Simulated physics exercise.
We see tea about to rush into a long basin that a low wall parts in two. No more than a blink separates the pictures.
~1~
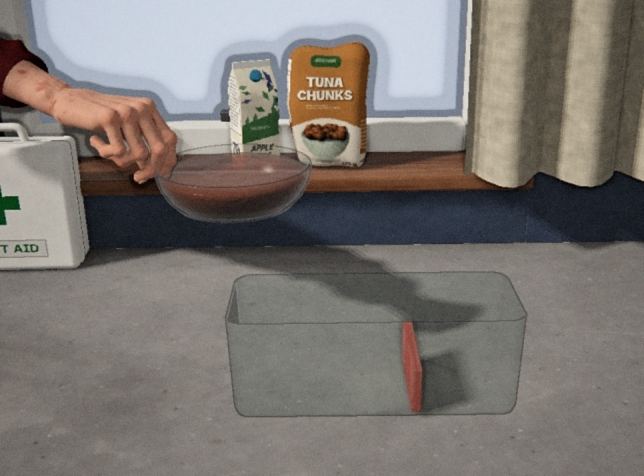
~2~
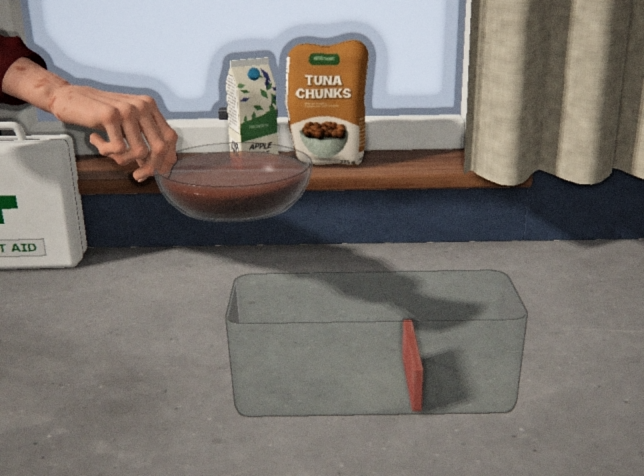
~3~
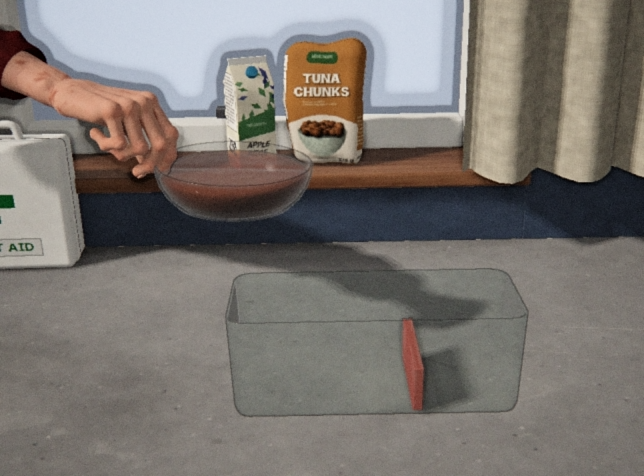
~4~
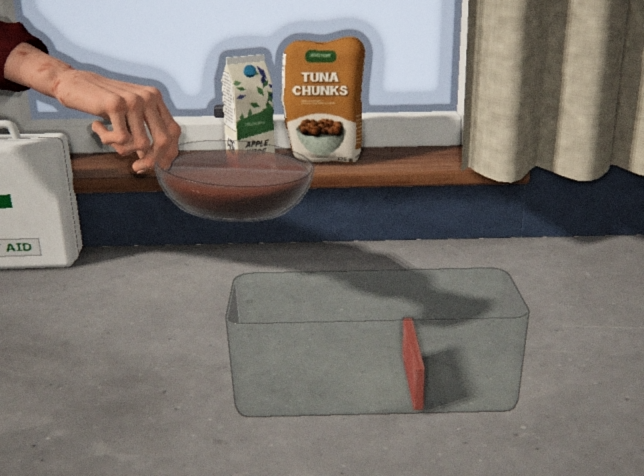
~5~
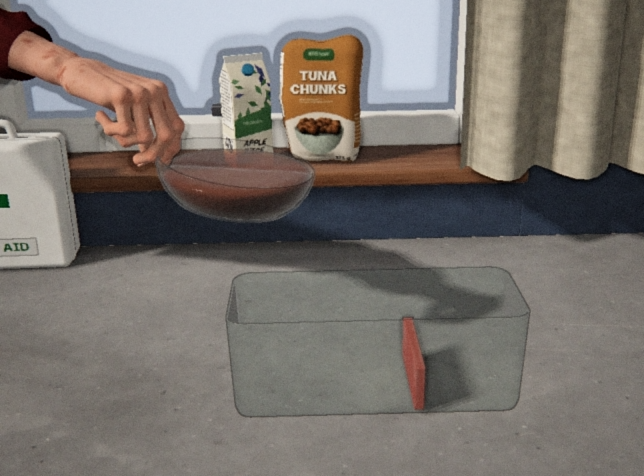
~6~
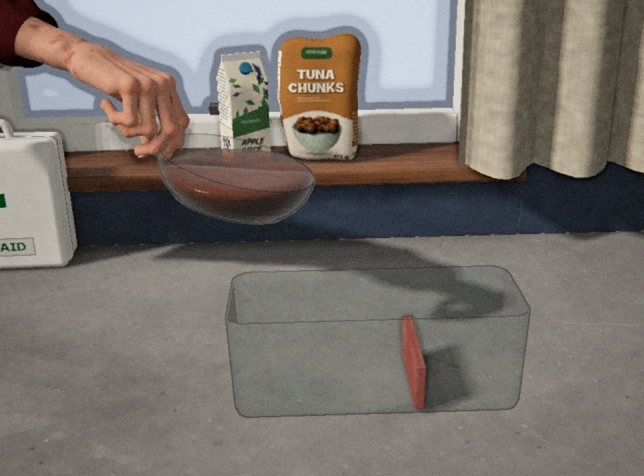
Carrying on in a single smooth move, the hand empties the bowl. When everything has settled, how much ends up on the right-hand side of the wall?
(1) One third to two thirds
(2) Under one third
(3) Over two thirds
The answer is 2.
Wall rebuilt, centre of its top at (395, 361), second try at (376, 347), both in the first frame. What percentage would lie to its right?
Try one about 20 %, try two about 35 %.
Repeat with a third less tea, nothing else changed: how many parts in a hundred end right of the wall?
5 %.
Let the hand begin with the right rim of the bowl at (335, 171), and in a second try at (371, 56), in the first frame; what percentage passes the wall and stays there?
About 10 % the first time, about 65 % the second.
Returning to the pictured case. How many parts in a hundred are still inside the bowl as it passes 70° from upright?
I'd put it at some 20 in a hundred.
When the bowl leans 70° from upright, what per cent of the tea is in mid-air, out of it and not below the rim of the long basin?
45 %.
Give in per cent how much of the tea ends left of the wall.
Roughly 90 in a hundred.
A moment on, the bowl is tipped part way and 18 per cent is still to pour, 35 is left of the wall and 0 right of it.
Next, the bowl is tipped on its side and 0 per cent is still to pour, 89 is left of the wall and 2 right of it.
Then the bowl is tipped right over and 0 per cent is still to pour, 90 is left of the wall and 3 right of it.
Later the bowl is tipped right over and 0 per cent is still to pour, 90 is left of the wall and 3 right of it.
In the end 90 per cent lies left of the wall, 3 right of it and 7 outside.
